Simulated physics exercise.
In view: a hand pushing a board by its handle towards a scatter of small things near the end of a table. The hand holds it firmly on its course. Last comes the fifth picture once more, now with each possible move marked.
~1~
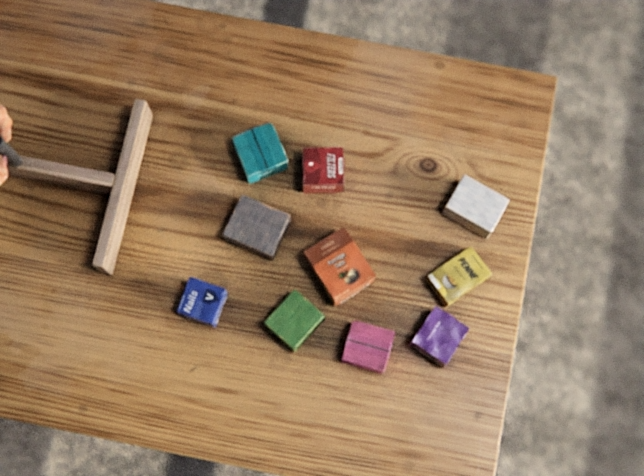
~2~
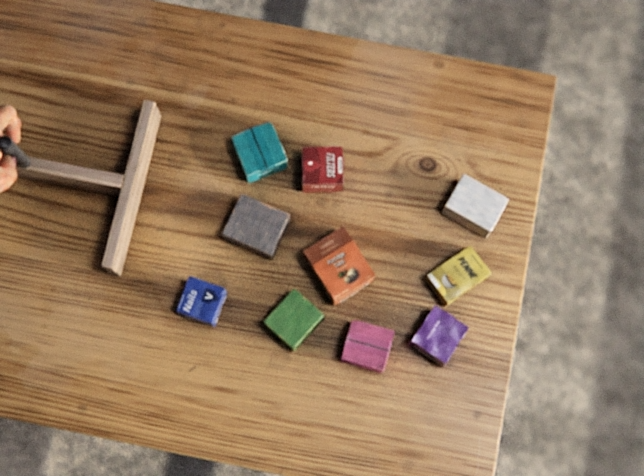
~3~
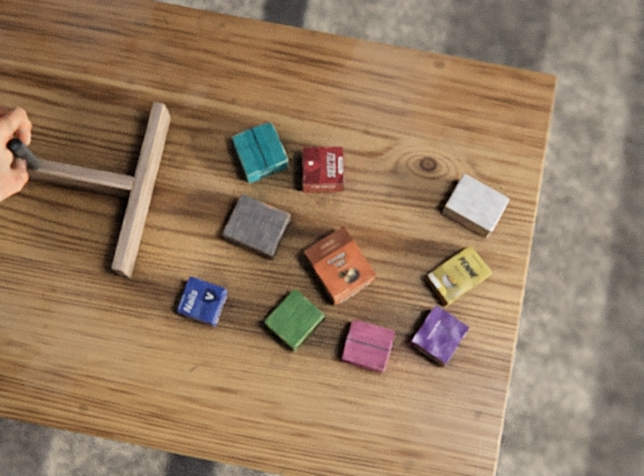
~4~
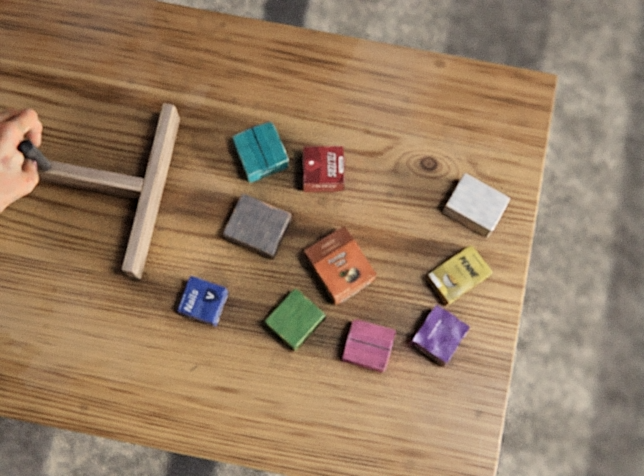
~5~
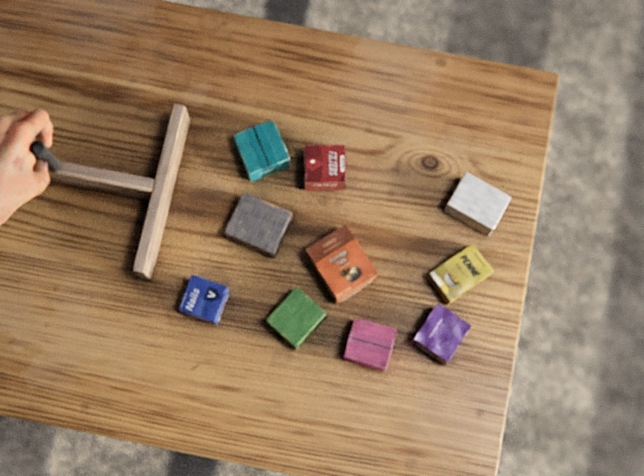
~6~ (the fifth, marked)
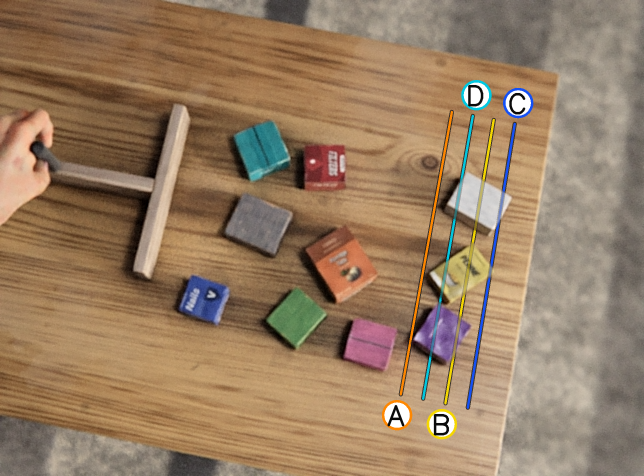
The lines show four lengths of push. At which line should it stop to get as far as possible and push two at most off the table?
Up to line D.
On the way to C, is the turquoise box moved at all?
Yes.
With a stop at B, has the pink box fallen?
By then, no.
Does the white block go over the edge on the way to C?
Yes.
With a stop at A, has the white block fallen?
By then, yes.
On the marked copy, A at (427, 249); B at (470, 257); C at (492, 261); D at (449, 253).
Taking D. A third of the way, board (263, 206); blue box (240, 319); red box (346, 173).
Two thirds of the way, board (368, 227); yellow packet (499, 275); white block (494, 206).
When it is over, board (448, 242); white block over the edge; yellow packet over the edge; two fallen.
As for the rest, A is within the limit but short; B drops four; C drops four.
